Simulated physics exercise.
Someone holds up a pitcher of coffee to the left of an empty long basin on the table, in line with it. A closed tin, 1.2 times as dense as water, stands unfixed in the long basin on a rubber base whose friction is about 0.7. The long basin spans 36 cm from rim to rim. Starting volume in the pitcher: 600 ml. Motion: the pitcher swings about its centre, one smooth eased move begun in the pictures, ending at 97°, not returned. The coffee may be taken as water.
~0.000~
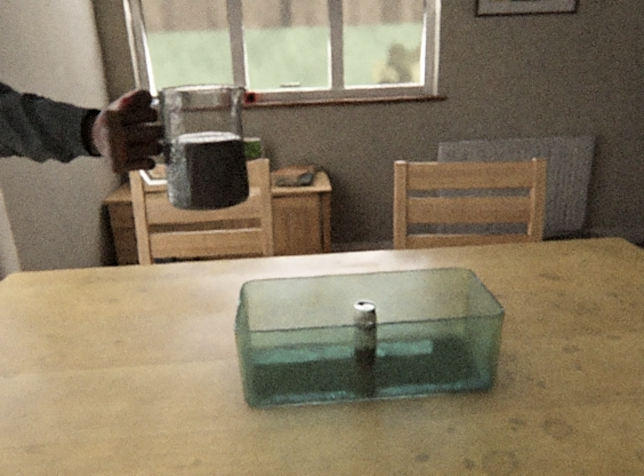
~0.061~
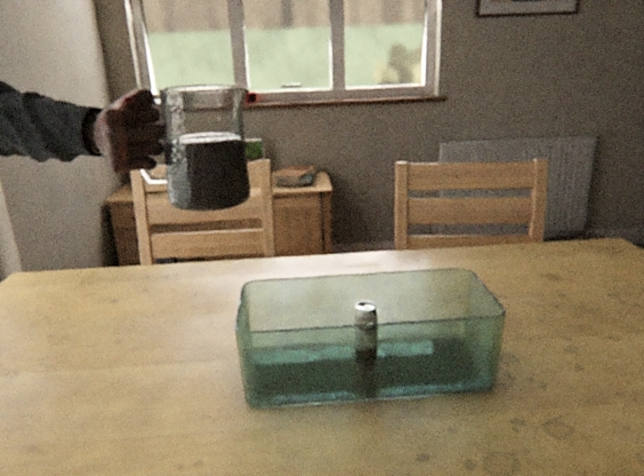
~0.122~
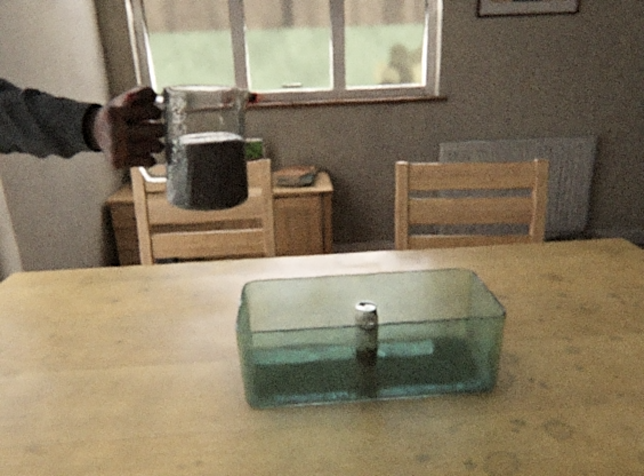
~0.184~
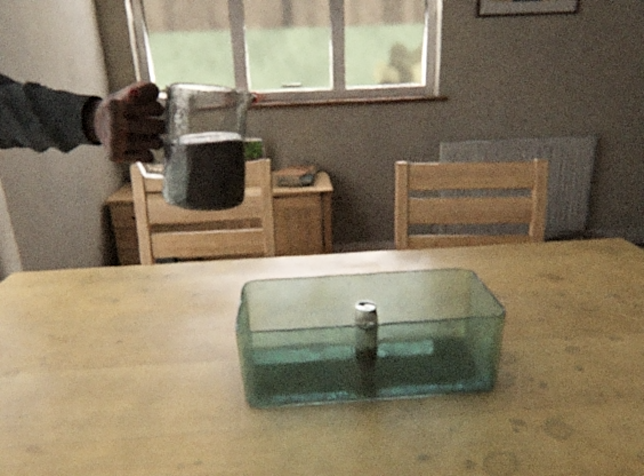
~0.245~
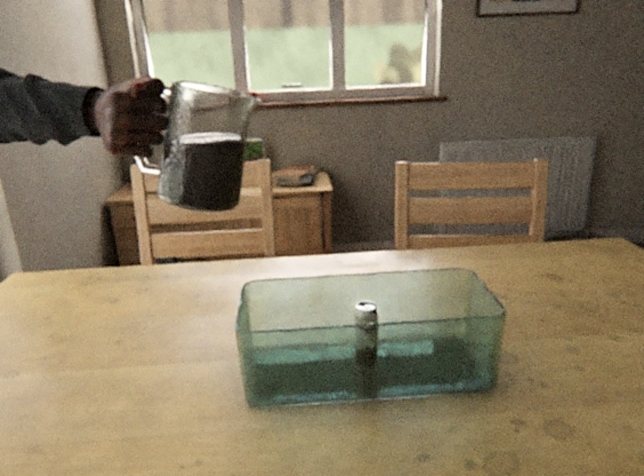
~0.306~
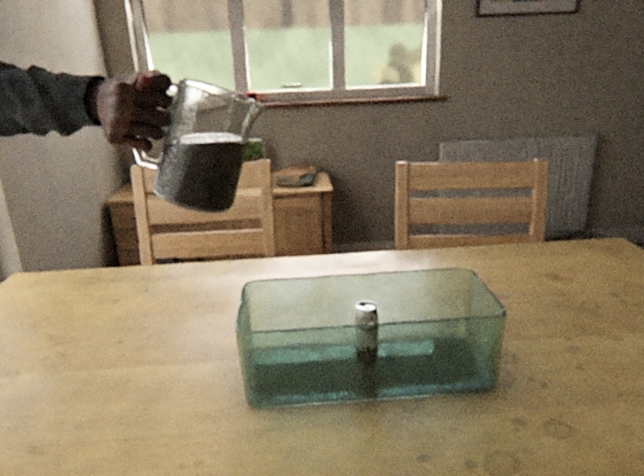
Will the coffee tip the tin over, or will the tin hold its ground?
It is tipped over.
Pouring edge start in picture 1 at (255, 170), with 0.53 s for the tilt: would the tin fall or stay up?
It does not tip.
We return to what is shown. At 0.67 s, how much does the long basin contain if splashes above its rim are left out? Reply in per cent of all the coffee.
Fraction in basin: Approx. 0%.
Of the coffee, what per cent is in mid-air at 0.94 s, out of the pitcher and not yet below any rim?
Airborne fraction: Approx. 32 %.
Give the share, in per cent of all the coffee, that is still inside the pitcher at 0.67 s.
Close to 98 percent of the liquid remains at that time.
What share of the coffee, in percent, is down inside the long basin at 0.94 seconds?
Around 12 per cent of the whole.
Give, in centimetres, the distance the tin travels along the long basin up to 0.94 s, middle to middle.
Some 0 cm.
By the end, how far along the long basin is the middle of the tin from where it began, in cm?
10.0 cm.
By 0.67 s the tilt is 71° and 98 per cent is still to pour; the tin stands where it began.
By 0.94 s the tilt is 95° and 57 per cent is still to pour; the tin stands where it began.
By 1.22 s the tilt is 97° and 21 per cent is still to pour; the tin leans 16°.
By 1.53 s the tilt is 97° and 7 per cent is still to pour; the tin lies on its side.
At rest the tin lies on its side.
